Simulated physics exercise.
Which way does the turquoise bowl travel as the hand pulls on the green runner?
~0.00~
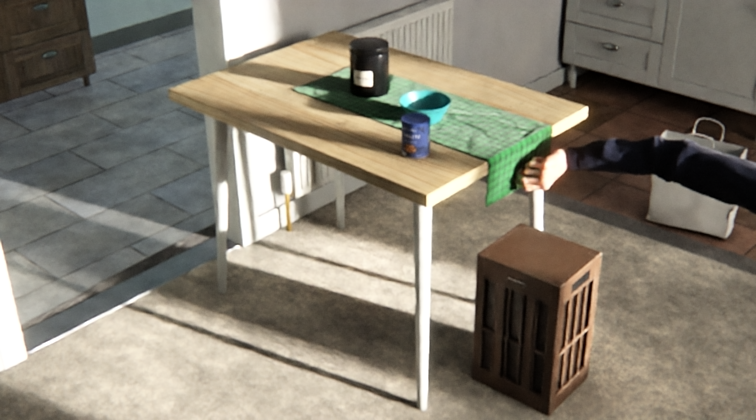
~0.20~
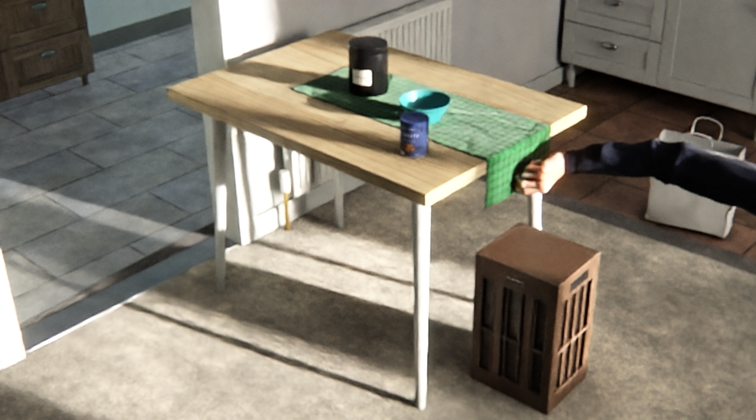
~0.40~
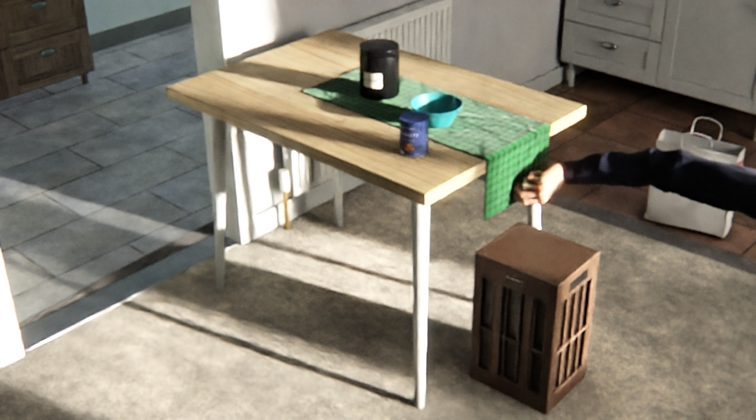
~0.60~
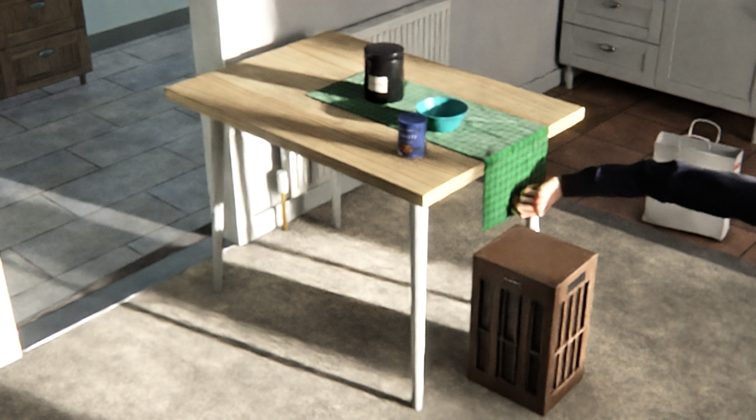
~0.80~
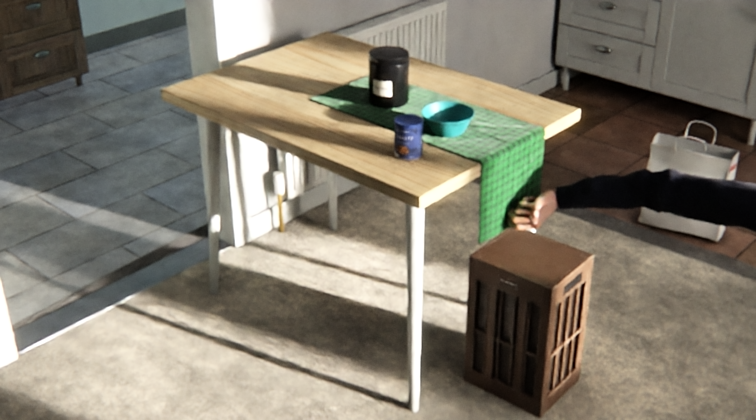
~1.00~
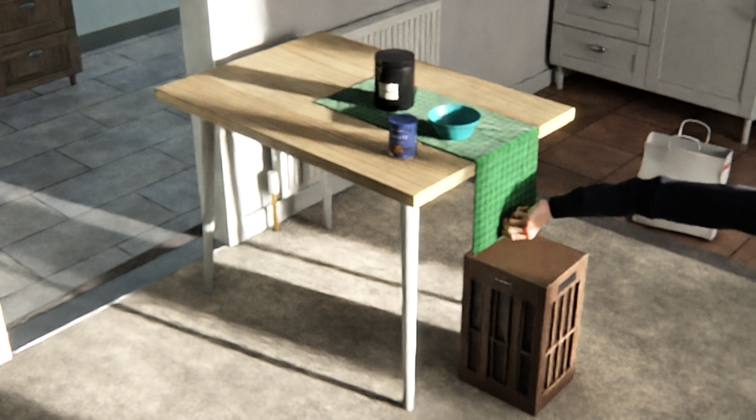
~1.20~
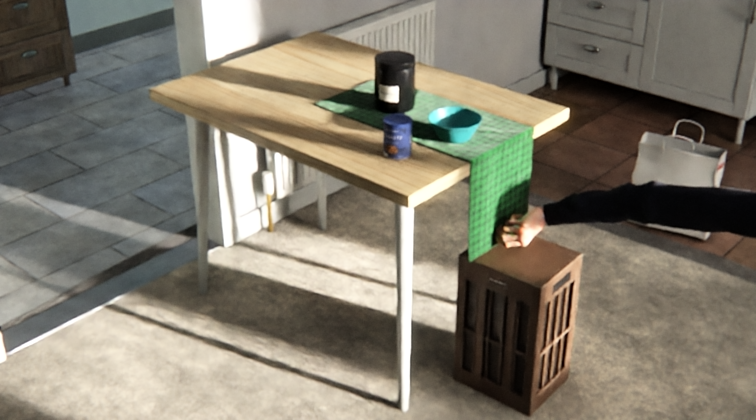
The turquoise bowl moves to the right, carried along with the runner.
The footage shows a hand slowly pulling down the hanging end of a green runner on a wooden table, carrying a turquoise bowl and an upright black canister along while a blue tin stays put, until the hem reaches a brown crate and both bowl and tin remain on the table.
